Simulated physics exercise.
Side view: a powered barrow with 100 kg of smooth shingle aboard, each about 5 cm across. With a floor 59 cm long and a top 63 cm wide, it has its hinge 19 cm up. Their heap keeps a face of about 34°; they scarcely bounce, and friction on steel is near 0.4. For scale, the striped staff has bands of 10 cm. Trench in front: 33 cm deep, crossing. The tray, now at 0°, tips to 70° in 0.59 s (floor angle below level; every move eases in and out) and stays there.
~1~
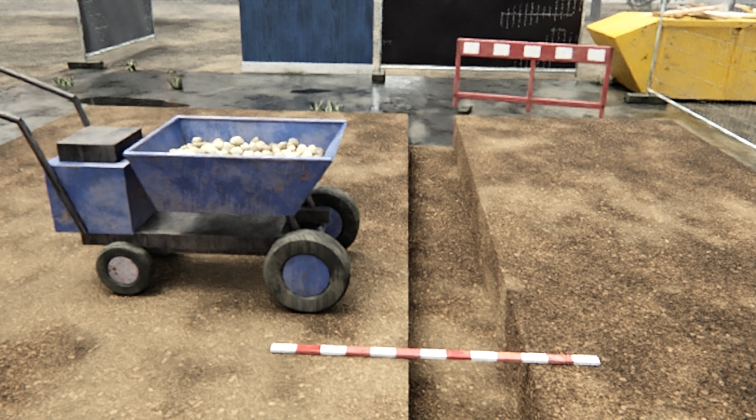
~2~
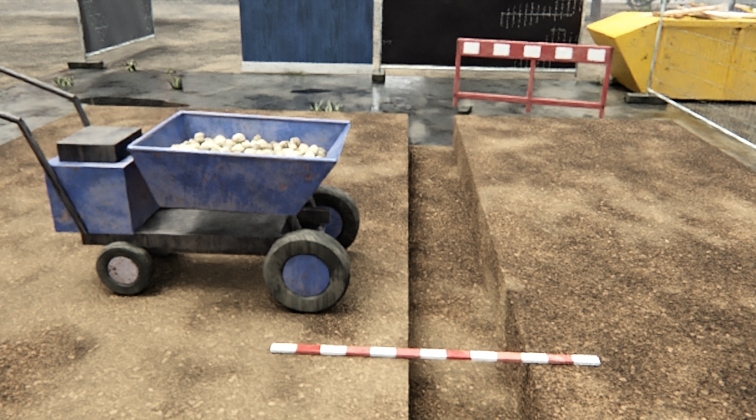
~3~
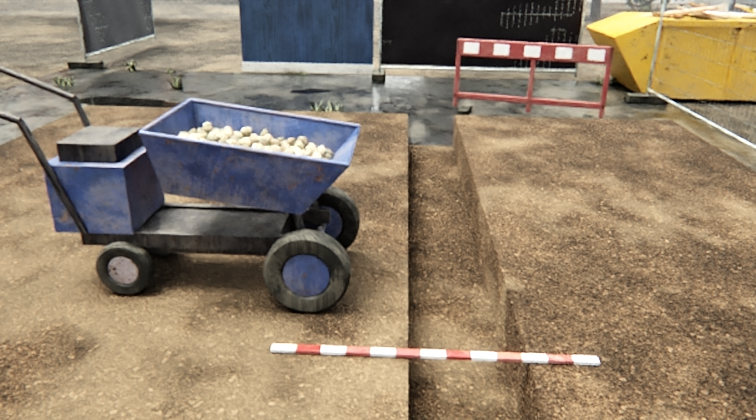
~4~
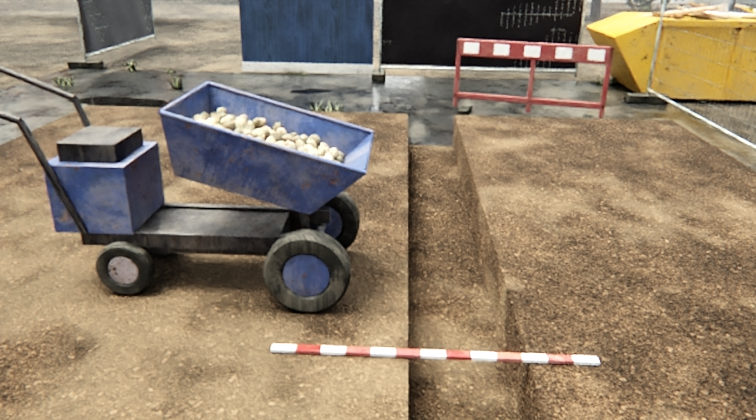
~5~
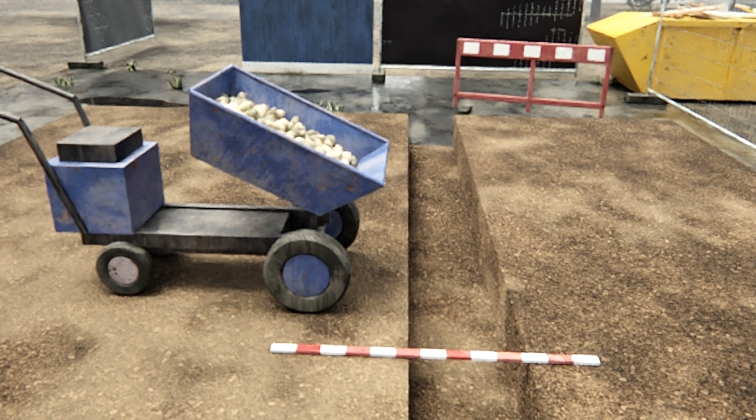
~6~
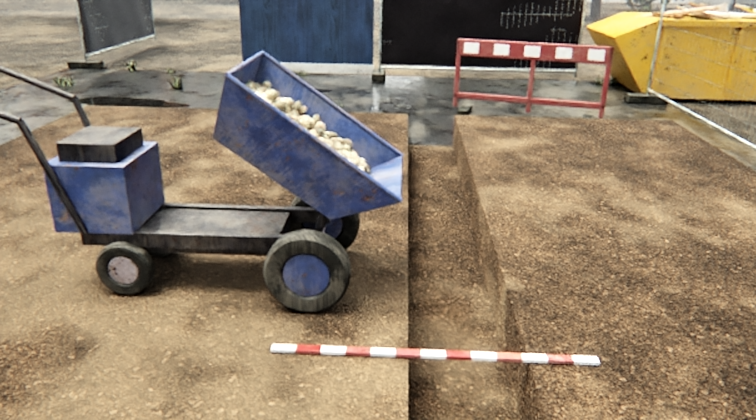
A blue tray of smooth stones on a small barrow tilts steeply down toward the right.
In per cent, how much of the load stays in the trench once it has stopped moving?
I would say about 73 per cent.
Then, 0.1 s after the last picture the floor is at 59°, 100 % in the tray; the foremost stones are at (397, 209).
Then, 0.4 s after the last picture the floor is at 70°, 79 % in the tray, 21 % in the trench; the foremost stones are at (496, 269).
Then, 0.7 s after the last picture the floor is at 70°, 16 % in the tray, 57 % in the trench, 27 % past the trench; the foremost stones are at (668, 290).
Then, 2.7 s after the last picture the floor is at 70°, 0 % in the tray, 73 % in the trench, 27 % past the trench; the foremost stones are past the picture's edge.
